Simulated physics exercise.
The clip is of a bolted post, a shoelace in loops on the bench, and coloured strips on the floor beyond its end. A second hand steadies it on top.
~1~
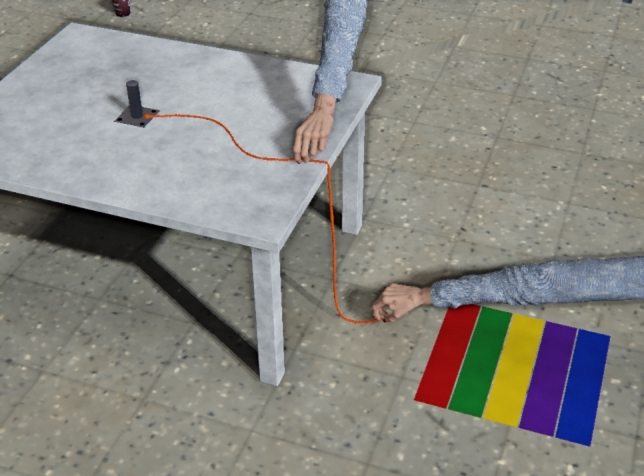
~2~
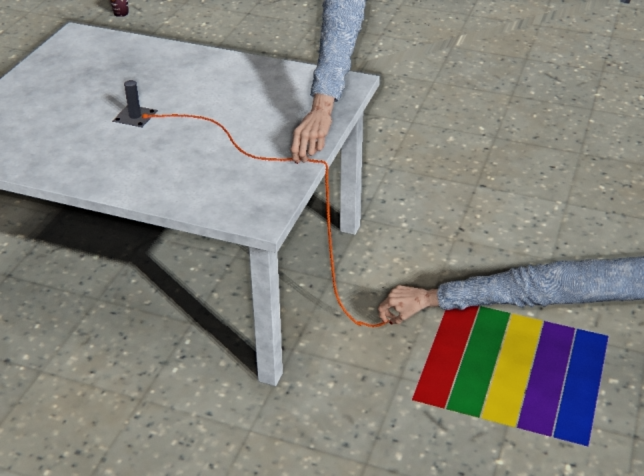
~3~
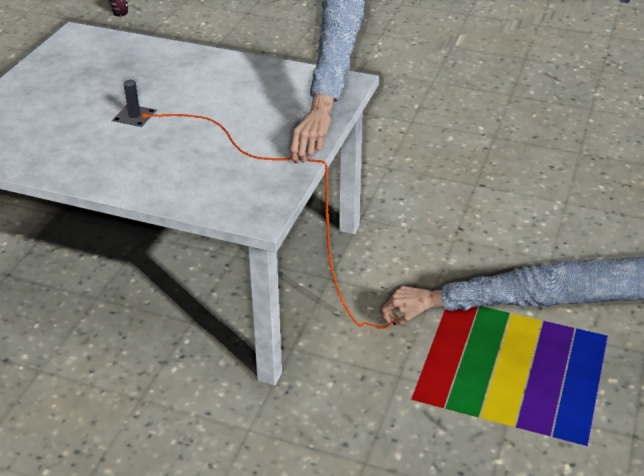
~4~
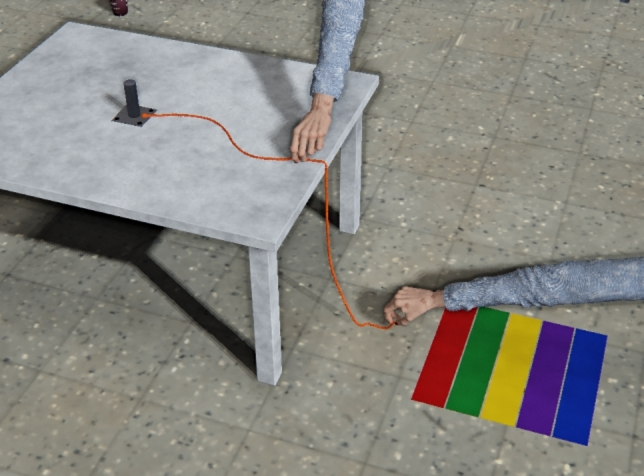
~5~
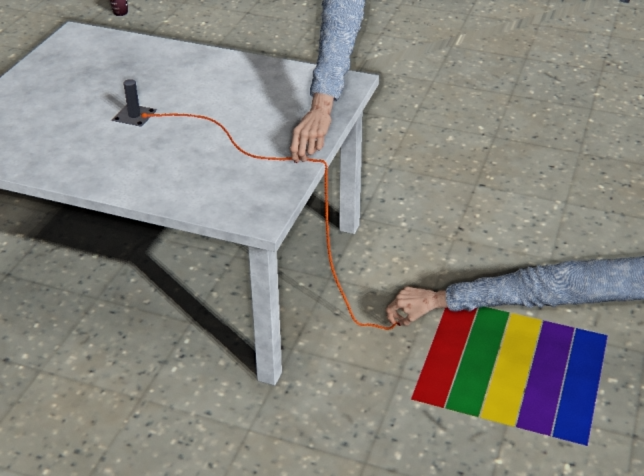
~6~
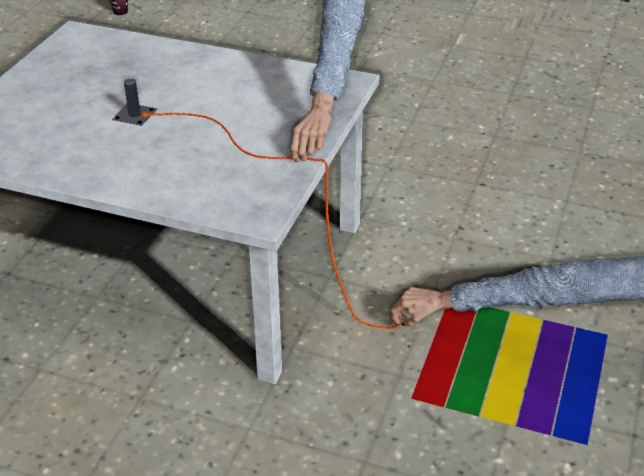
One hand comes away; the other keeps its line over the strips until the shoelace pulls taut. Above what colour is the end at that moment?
It halts on the yellow strip.
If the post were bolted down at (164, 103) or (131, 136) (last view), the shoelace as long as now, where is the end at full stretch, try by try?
Try by try, around (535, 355) and (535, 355).
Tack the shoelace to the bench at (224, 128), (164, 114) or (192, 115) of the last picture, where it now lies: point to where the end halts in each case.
In that order: (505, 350), (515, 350) and (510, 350).
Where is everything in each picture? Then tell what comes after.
End (382, 319); red (437, 384); green (471, 393); yellow (506, 402); purple (541, 411); blue (577, 421), in the first picture.
End (388, 320); shoelace through (180, 116) (230, 137) (283, 160) (327, 196) (331, 253) (345, 310), in the second picture.
End (392, 321), in the third picture.
End (394, 322); shoelace through (179, 115) (229, 137) (283, 159) (327, 195) (329, 253) (349, 311), in the fourth picture.
End (396, 322), in the fifth picture.
End (401, 322); shoelace through (179, 114) (230, 136) (283, 158) (327, 194) (331, 252) (351, 311), in the sixth picture.
Early on, end near (452, 335); over red.
Midway, end near (493, 345); over green.
At the end of the slack, end near (517, 351); over yellow. Over yellow.
